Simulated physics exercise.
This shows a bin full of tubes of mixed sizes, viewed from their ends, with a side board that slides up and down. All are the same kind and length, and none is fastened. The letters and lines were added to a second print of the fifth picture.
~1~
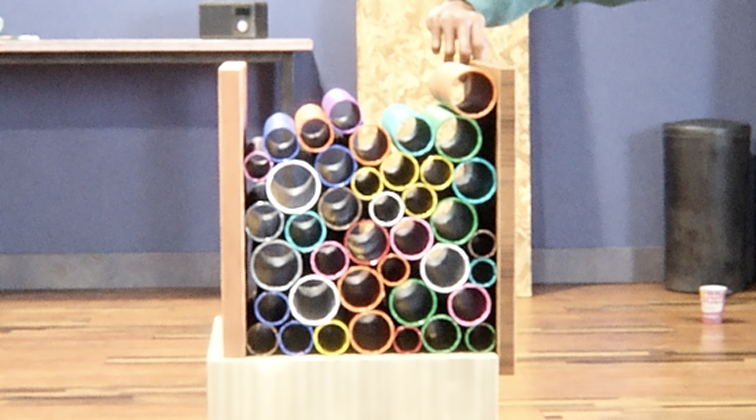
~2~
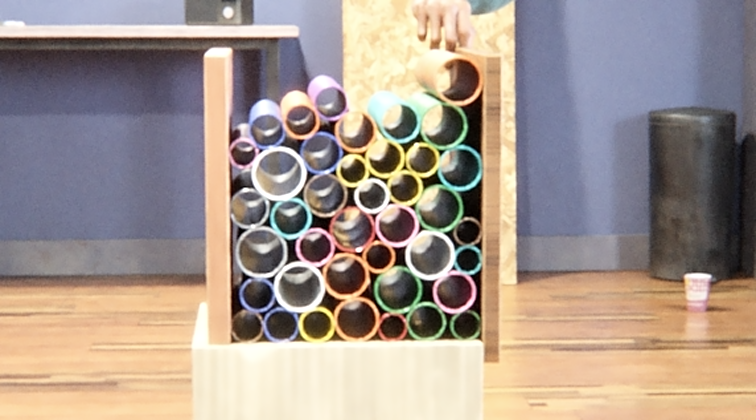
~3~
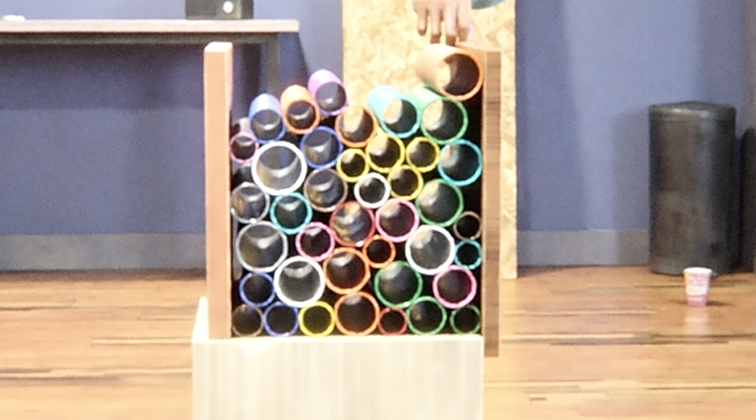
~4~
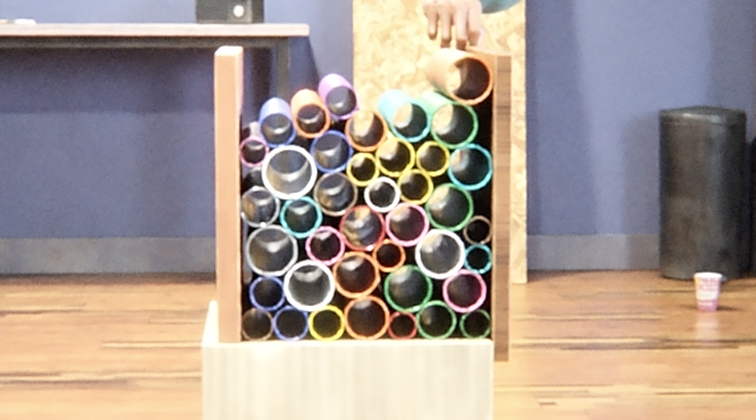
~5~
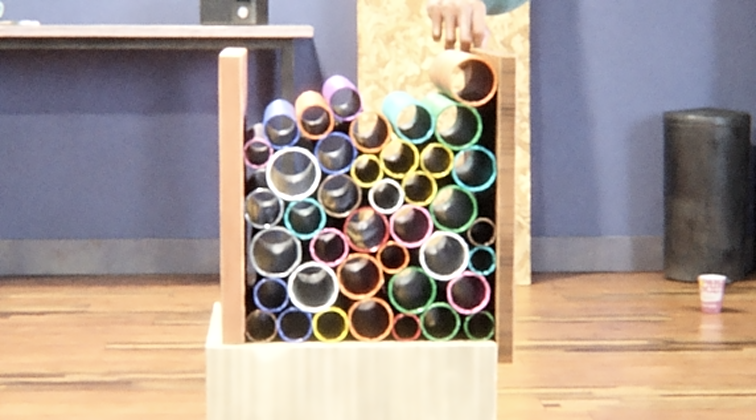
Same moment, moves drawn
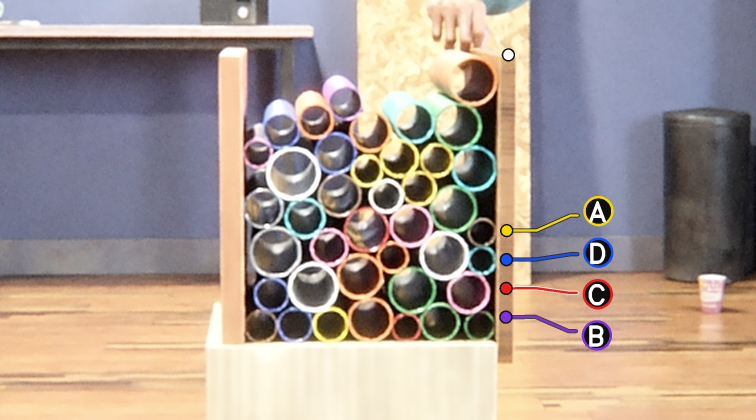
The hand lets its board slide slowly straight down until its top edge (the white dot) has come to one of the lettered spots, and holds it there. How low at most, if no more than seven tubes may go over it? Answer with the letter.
Mark A is as low as it can go.
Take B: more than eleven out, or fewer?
It loses more than eleven.
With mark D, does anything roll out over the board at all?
Yes, at D.
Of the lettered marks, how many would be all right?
One of the four.
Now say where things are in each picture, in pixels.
Side board (488, 206); a brown tube (262, 340); a green tube (440, 334), in the first frame.
A green tube (426, 322); a blue tube (258, 295), in the second frame.
A grey tube (261, 247); a green tube (439, 204), in the third frame.
A turquoise tube (471, 167); a yellow tube (395, 157), in the fourth frame.
An orange tube (370, 132); side board (488, 194); a brown tube (261, 327), in the fifth frame.
On the copy, A at (507, 231); B at (506, 317); C at (506, 289); D at (507, 260); the white dot at (509, 55).
On A. First, top of the board (497, 132).
Then, top of the board (496, 219).
Finally, top of the board (496, 230), three out over the board.
By contrast, B more than seven out over the board; C more than seven out over the board; D more than seven out over the board.
